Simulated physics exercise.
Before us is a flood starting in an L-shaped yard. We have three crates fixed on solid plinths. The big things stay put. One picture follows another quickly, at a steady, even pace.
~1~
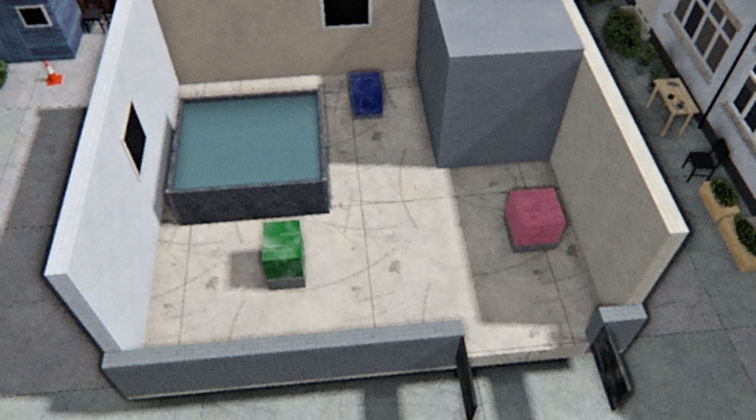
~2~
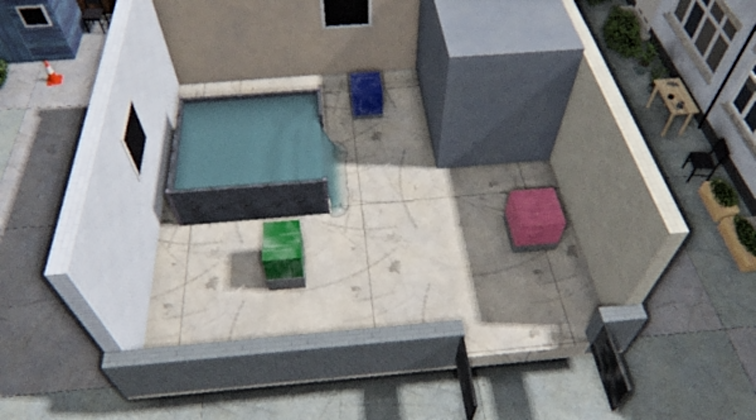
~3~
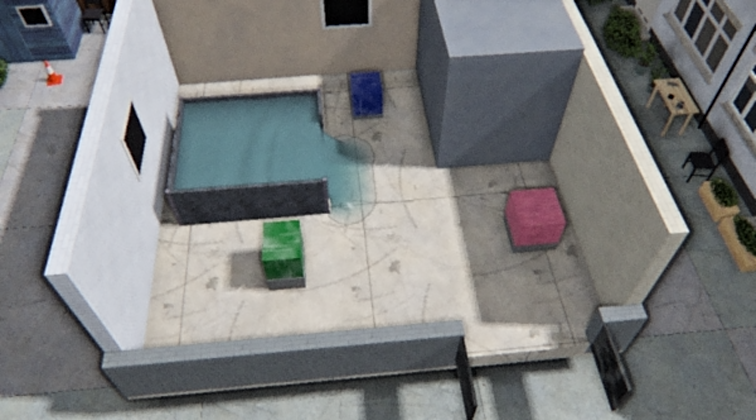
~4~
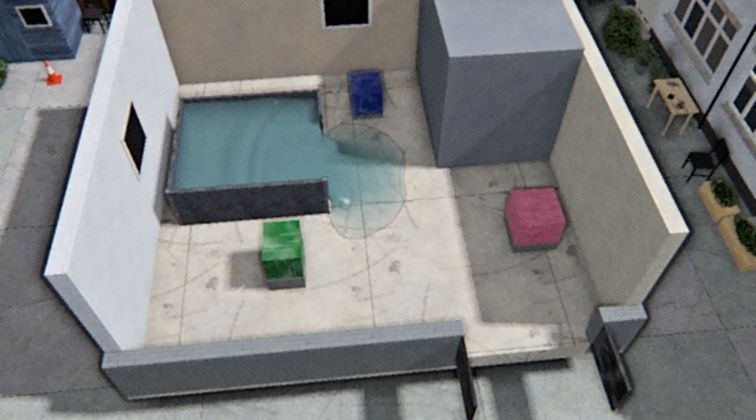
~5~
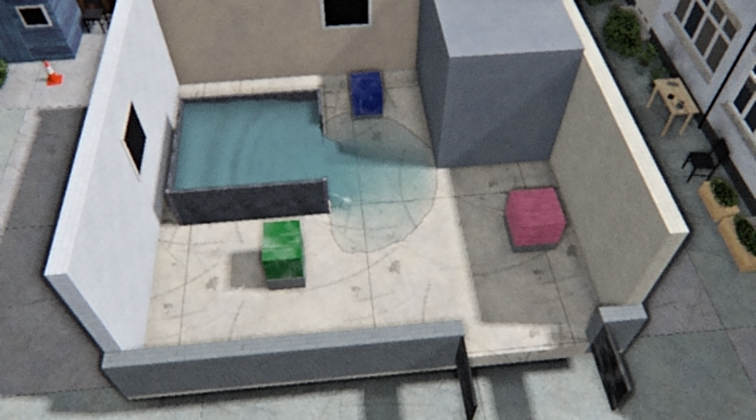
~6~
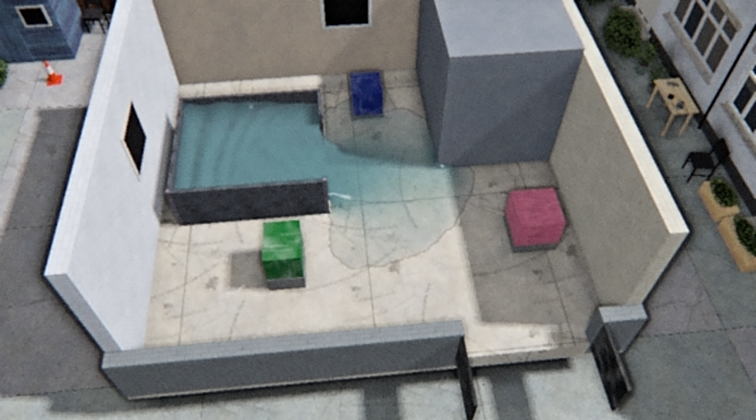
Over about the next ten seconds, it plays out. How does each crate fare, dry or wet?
As I see it, the green crate never meets the water; the blue crate meets the water; the pink crate meets the water.
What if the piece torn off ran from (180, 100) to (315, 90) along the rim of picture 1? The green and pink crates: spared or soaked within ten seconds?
So the green remains untouched while the pink remains untouched.
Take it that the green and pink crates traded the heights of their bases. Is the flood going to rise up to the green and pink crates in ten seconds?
Briefly, the green crate is left untouched and the pink crate is inundated.
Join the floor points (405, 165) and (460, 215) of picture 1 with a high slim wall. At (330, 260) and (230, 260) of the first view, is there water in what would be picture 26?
In order, I'd call them bare and bare.
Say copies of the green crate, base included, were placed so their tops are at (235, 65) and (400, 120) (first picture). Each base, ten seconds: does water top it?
I'd expect the first one is left untouched and the next one gets submerged.
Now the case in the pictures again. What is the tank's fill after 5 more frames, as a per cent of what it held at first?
Estimate: Around 66 per cent.
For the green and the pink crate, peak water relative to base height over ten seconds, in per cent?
Peak levels: Approx. 20 % then 200 %.
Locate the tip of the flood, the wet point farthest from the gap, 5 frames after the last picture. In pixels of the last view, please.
(564, 217).
A moment on, water covers 35 % of the floor; the green crate not reached, the blue crate water round its plinth, the pink crate water round its plinth.
Next, water covers 50 % of the floor; the green crate not reached, the blue crate water round its plinth, the pink crate water round its plinth.
Then, water covers 65 % of the floor; the green crate not reached, the blue crate water round its plinth, the pink crate water round its plinth.
Later, water covers 80 % of the floor; the green crate not reached, the blue crate water round its plinth, the pink crate water round its plinth.
In the end, water covers 95 % of the floor; the green crate stayed above the water, the blue crate was topped, the pink crate was topped.
